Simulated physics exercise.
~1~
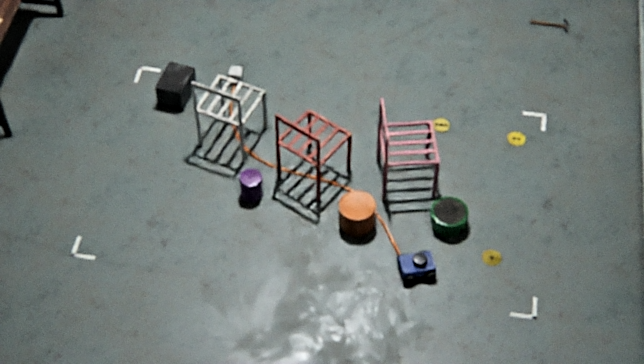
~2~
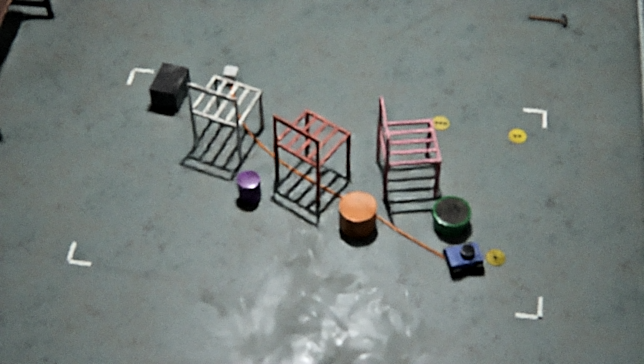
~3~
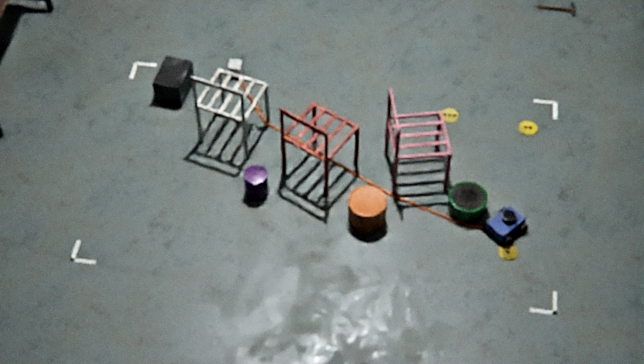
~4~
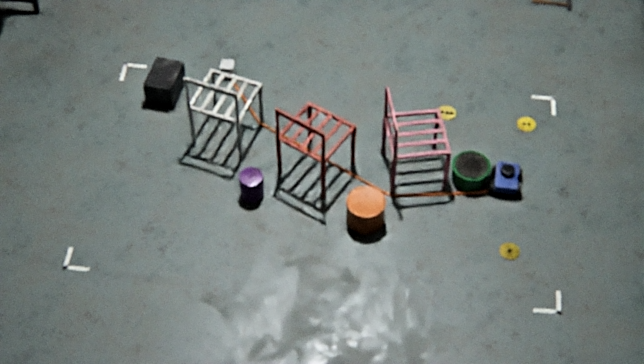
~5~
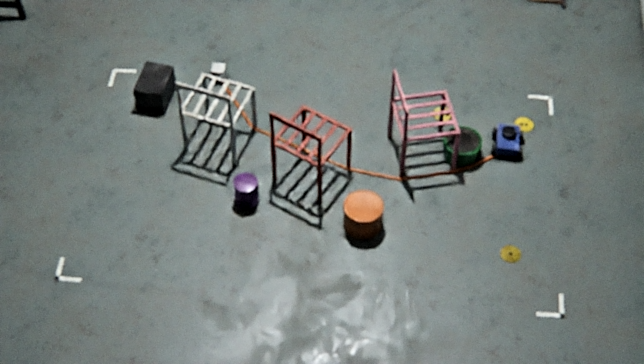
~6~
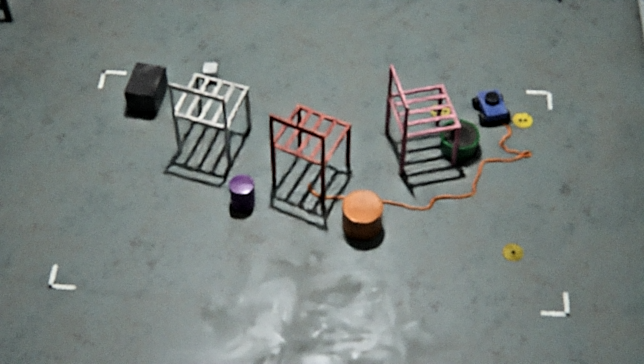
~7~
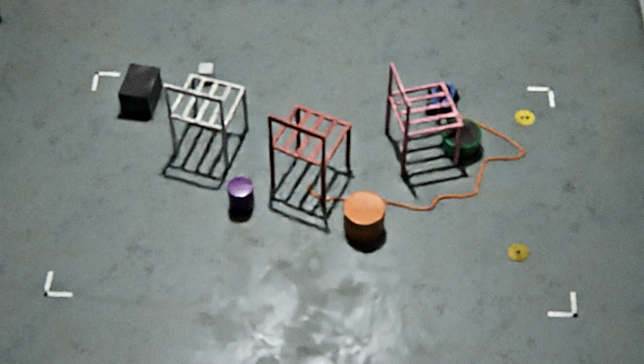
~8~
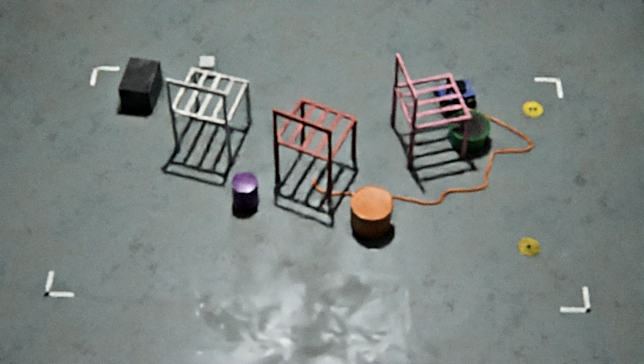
A small blue cart trailing an orange lead rolled right, then up past the green pot, nudging it and the pink chair as the line pulled tight, until the lead came loose and the cart turned left, ending behind the pink chair.
